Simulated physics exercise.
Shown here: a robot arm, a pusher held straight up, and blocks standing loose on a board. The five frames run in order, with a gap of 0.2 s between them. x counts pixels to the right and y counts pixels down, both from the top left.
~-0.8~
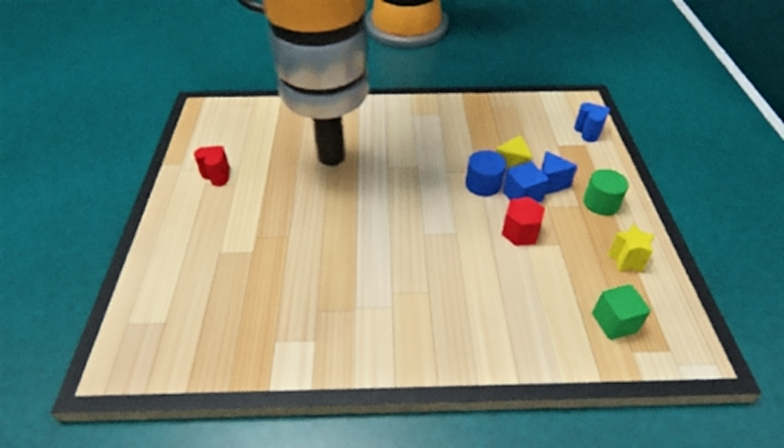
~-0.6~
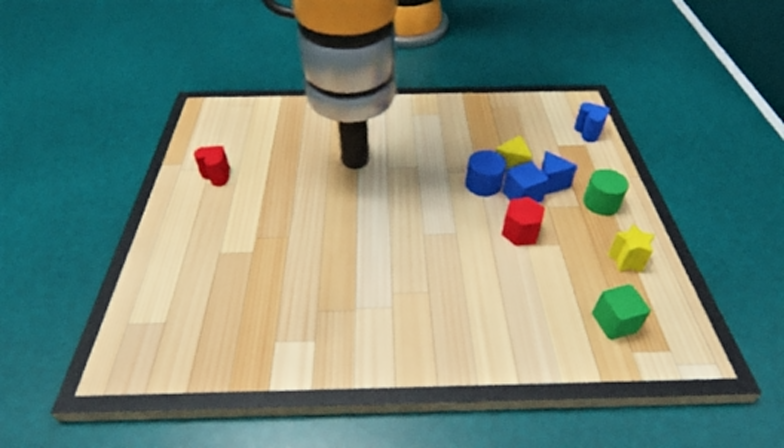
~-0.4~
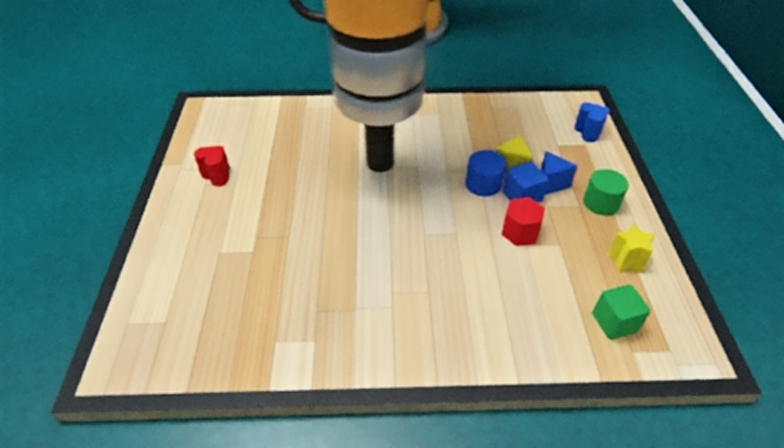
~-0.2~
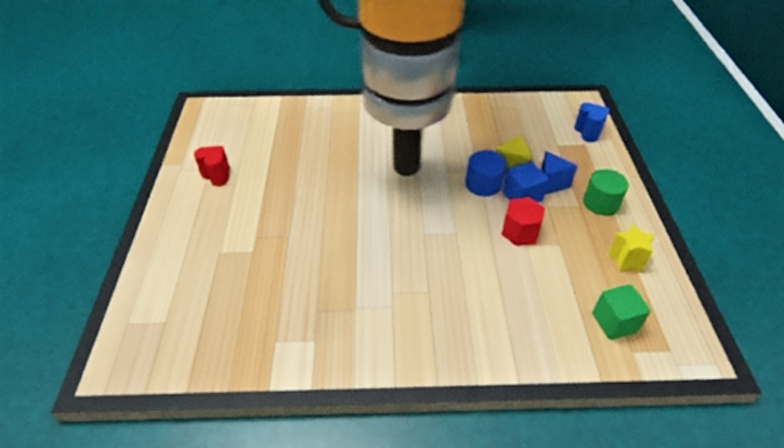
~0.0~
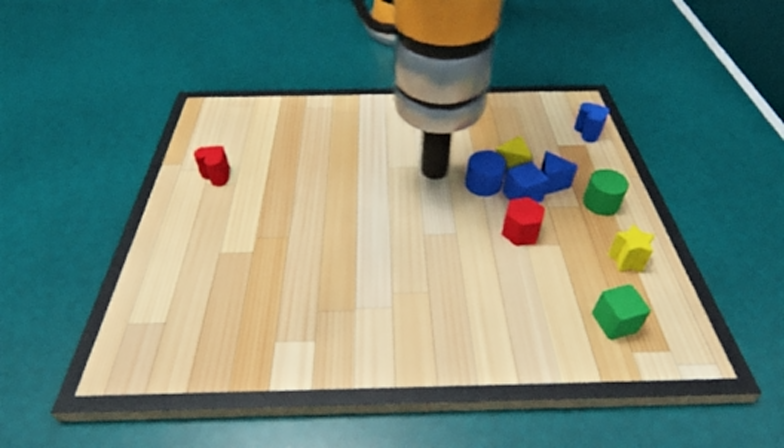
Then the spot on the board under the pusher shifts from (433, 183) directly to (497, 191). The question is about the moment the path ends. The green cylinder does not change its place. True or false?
The statement is correct.
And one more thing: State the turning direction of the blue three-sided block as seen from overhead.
Prediction: Counterclockwise.
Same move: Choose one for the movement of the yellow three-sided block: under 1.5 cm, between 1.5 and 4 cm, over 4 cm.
It goes 1.5 to 4 cm.
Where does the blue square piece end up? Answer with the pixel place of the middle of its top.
I'd guess (556, 175).
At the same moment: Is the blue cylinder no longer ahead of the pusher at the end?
I expect not.
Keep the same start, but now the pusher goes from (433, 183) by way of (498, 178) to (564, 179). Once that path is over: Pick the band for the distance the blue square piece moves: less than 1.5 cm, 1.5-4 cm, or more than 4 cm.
Answer: More than 4 cm.
What follows on the original path. Halfway along, pusher (467, 176); blue cylinder (501, 161); blue square piece (539, 175), turned 15° clockwise; blue three-sided block (560, 164), turned 20° anticlockwise.
At the end, pusher (499, 179); blue cylinder (528, 158); yellow three-sided block (527, 139), turned 15° anticlockwise; blue square piece (556, 175), turned 80° clockwise; blue three-sided block (575, 165), turned 45° anticlockwise; green cylinder not moved.
